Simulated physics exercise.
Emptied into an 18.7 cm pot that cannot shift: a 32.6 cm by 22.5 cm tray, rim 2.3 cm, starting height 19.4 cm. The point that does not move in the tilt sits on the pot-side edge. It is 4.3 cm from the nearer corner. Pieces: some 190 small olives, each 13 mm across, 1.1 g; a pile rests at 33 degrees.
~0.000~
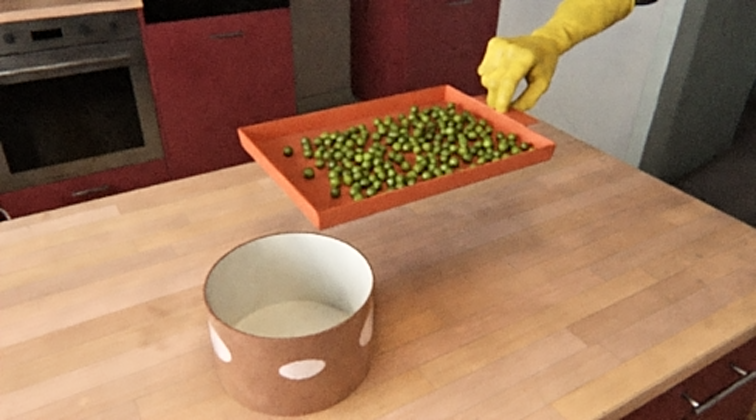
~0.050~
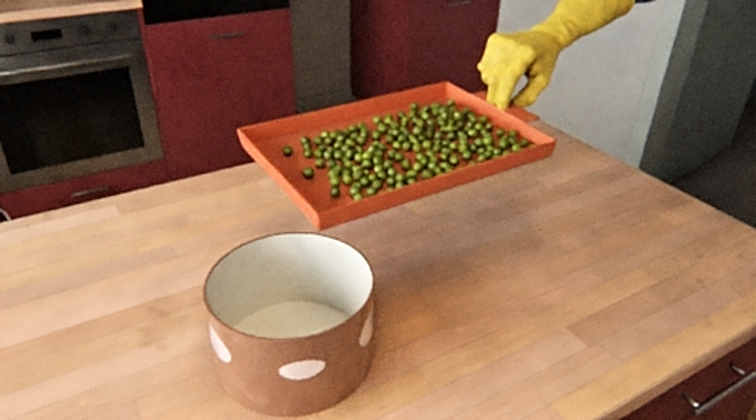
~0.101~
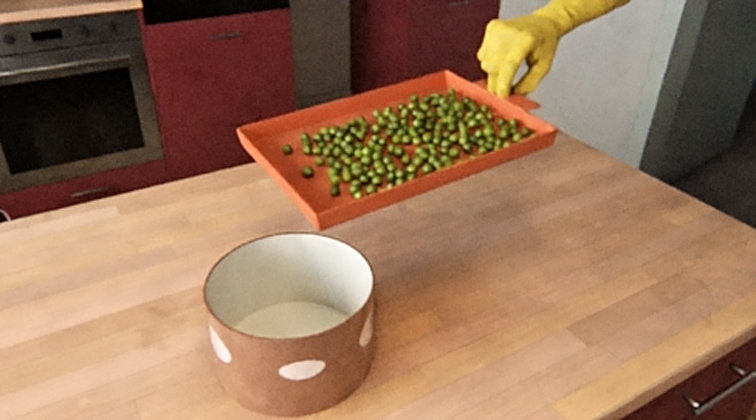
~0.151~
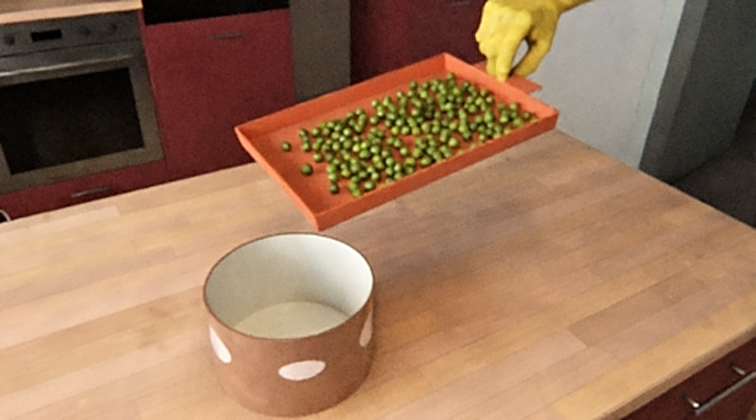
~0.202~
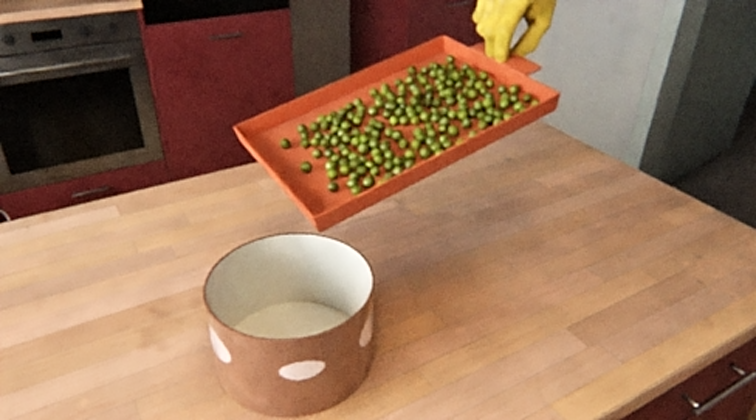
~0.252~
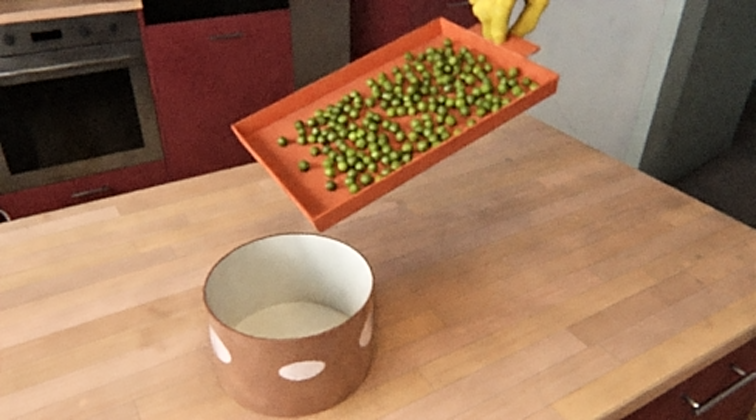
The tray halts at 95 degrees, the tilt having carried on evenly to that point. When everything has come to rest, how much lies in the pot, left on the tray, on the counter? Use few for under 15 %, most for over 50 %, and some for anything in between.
Pot: Most, tray: Few, counter: Some.
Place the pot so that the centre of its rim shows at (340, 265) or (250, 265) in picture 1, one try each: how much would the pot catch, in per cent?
Close to 25 in a hundred, then close to 85 in a hundred.
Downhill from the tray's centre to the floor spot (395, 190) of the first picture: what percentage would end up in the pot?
Roughly 50 per cent.
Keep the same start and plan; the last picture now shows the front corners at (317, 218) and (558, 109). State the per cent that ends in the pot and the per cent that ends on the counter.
Pot: 90, counter: 10.
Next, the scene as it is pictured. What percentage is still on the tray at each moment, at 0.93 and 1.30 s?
In turn: 75, 15.
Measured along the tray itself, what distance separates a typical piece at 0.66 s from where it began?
Around 12 centimetres.
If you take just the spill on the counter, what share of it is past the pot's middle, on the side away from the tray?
I reckon around 90 per cent.
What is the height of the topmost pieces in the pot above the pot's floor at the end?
Some 3.5 cm up.
After 0.66 s, tilt 55 degrees; the tray holds 100 %, the pot 0 %.
Then, at 0.93 s, tilt 80 degrees; the tray holds 75 %, the pot 5 %.
Then, at 1.30 s, tilt 95 degrees; the tray holds 15 %, the pot 50 %.
At rest (2.4 s), pot 70 %, tray 0 %, counter 30 %.
